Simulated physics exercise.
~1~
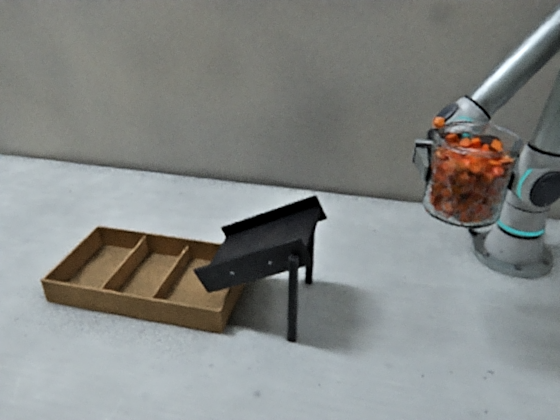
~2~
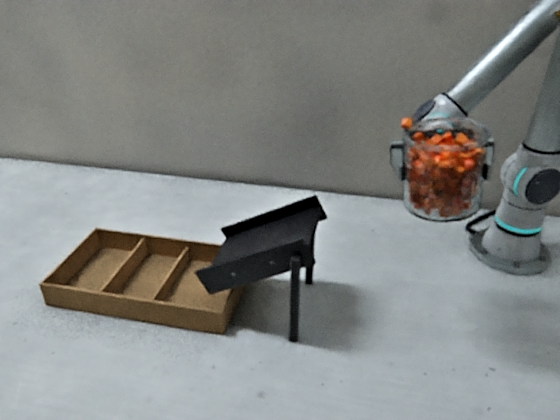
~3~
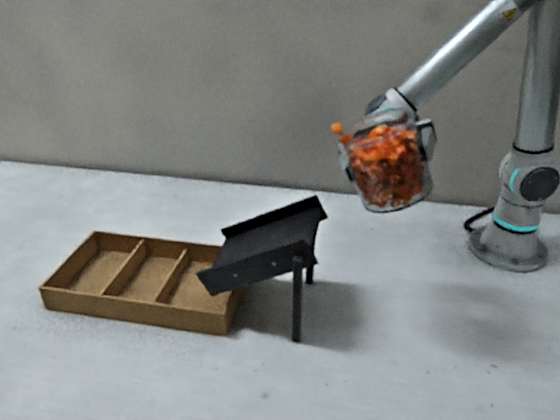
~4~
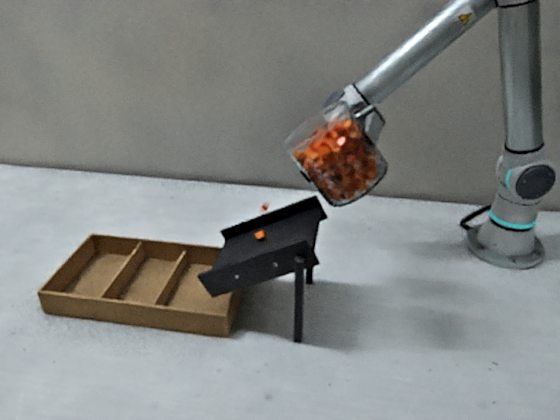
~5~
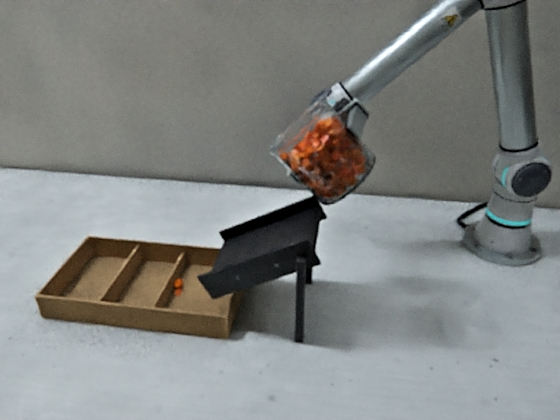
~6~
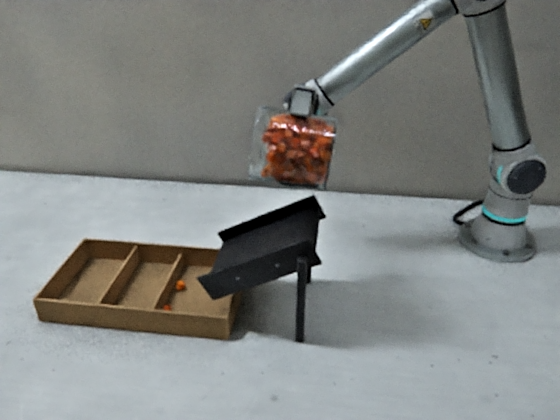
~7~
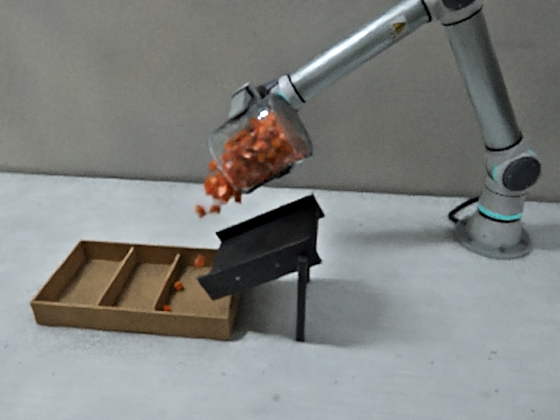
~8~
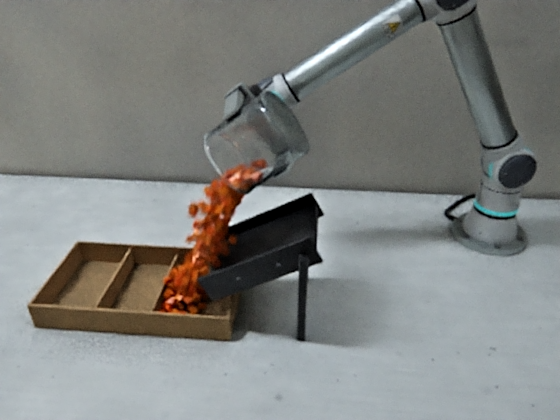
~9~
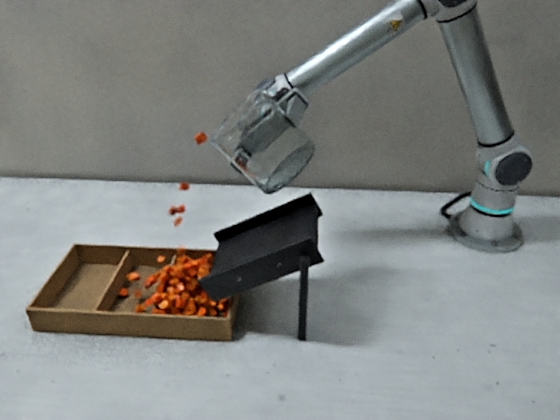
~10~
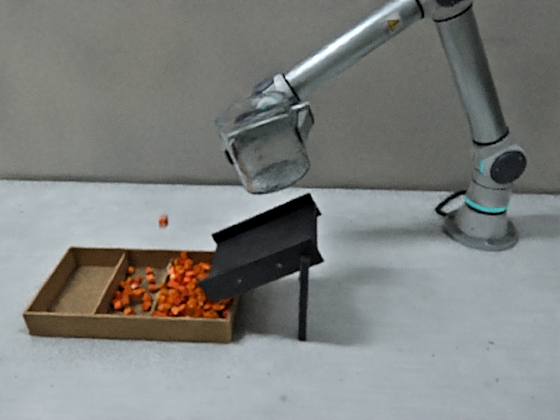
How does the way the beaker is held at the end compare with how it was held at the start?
At the start the robot arm holds the beaker upright, while at the end the beaker is leaning.
Robot arm swinging a clear beaker left over a black chute and pouring orange vegetable dice mostly into a tray's right side.
